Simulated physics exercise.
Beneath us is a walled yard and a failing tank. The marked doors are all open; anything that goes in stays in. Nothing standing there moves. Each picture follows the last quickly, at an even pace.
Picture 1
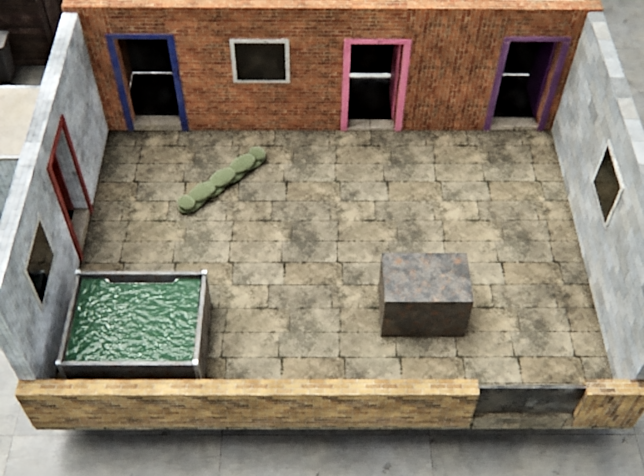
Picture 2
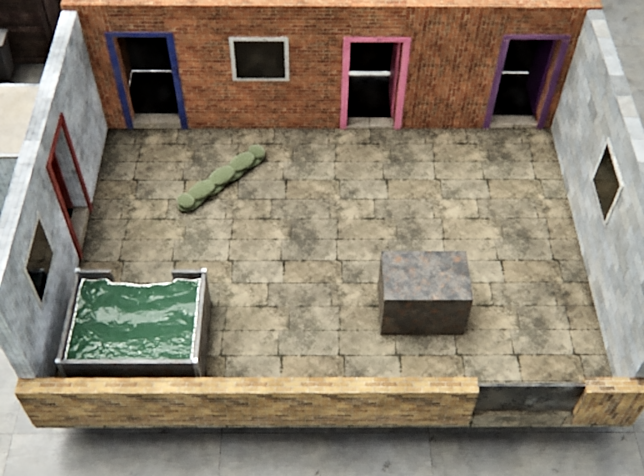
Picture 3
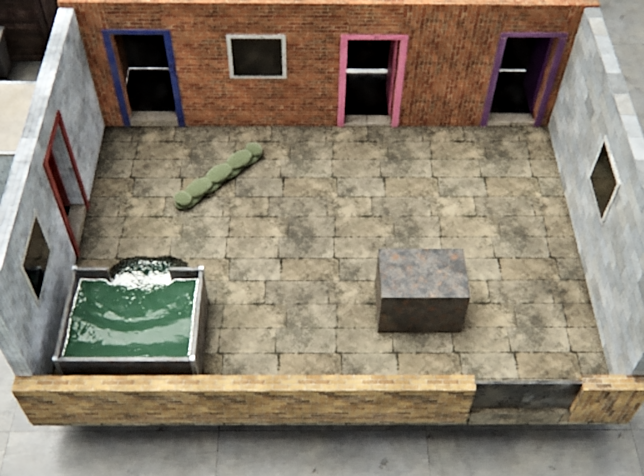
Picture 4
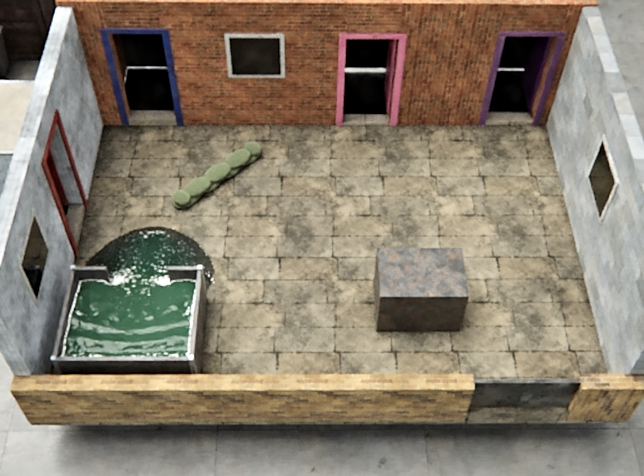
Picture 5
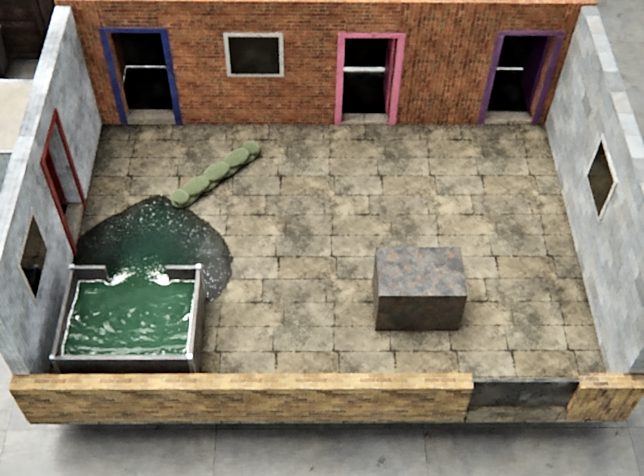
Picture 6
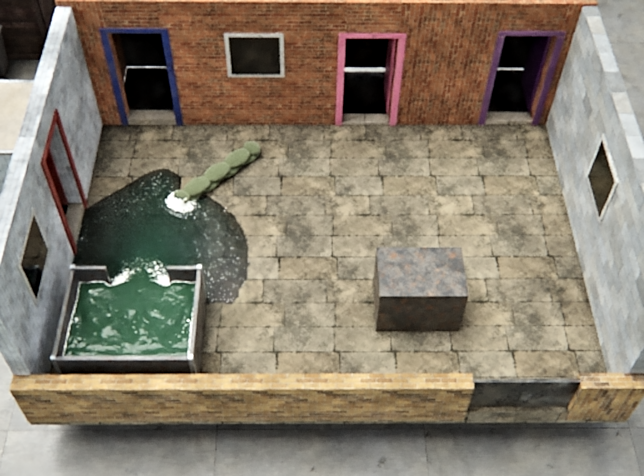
A tank of green water stands at the lower left of a walled, stone-paved yard, seen from high above by a barely shifting camera. A grey block sits right of centre, a lumpy green barrier lies at upper left, and blue, pink and purple doorways line the brick back wall. The water sloshes, pours through the tank's far side, fans darkly across the paving and splashes white against the barrier's near end.
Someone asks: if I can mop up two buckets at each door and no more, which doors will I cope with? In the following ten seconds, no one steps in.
The blue door: Too much for you; the pink door: Too much for you; the red door: You will cope; the purple door: You will cope.
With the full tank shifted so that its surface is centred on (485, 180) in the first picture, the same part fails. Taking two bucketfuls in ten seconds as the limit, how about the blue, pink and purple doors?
Here's what I see: The blue door never reaches it, while the pink door gets beyond it and the purple door gets beyond it.
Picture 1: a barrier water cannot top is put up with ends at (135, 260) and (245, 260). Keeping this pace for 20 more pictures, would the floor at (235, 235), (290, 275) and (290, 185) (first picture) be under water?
Log, spots one to three: Spared; swamped; spared.
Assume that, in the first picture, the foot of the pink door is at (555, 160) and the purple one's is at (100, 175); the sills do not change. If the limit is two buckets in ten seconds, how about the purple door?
Purple is flooded.
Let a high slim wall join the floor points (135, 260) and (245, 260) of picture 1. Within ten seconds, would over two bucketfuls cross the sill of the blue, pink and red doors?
Note - blue: Does not reach it; pink: Does not reach it; red: Crosses the line.
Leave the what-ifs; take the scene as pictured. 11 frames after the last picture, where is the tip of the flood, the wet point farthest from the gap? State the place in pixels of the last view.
I'd put it around (372, 128).
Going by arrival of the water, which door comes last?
The purple one.
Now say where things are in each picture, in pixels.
In the first frame, the tank at (136, 319) is whole and still.
In the second frame, water pours out on the tank's far side and has run to a hidden place.
In the third frame, the front is at (124, 264), out from the gap on the tank's far side.
In the fourth frame, water pours out on the tank's far side and has run to (142, 232).
In the fifth frame, water pours out on the tank's far side and has run to (149, 201).
In the sixth frame, the front is at (157, 174), out from the gap on the tank's far side.
A moment on, water covers 25 % of the floor; the blue door under two buckets in, the pink door not reached, the red door wet at the sill, nothing in, the purple door not reached.
Next, water covers 30 % of the floor; the blue door over two buckets in, the pink door wet at the sill, nothing in, the red door under two buckets in, the purple door not reached.
Then, water covers 40 % of the floor; the blue door far over two buckets in, the pink door over two buckets in, the red door under two buckets in, the purple door wet at the sill, nothing in.
Later, water covers 55 % of the floor; the blue door far over two buckets in, the pink door over two buckets in, the red door under two buckets in, the purple door wet at the sill, nothing in.
In the end, water covers 85 % of the floor; the blue door far over two buckets in, the pink door over two buckets in, the red door under two buckets in, the purple door under two buckets in.
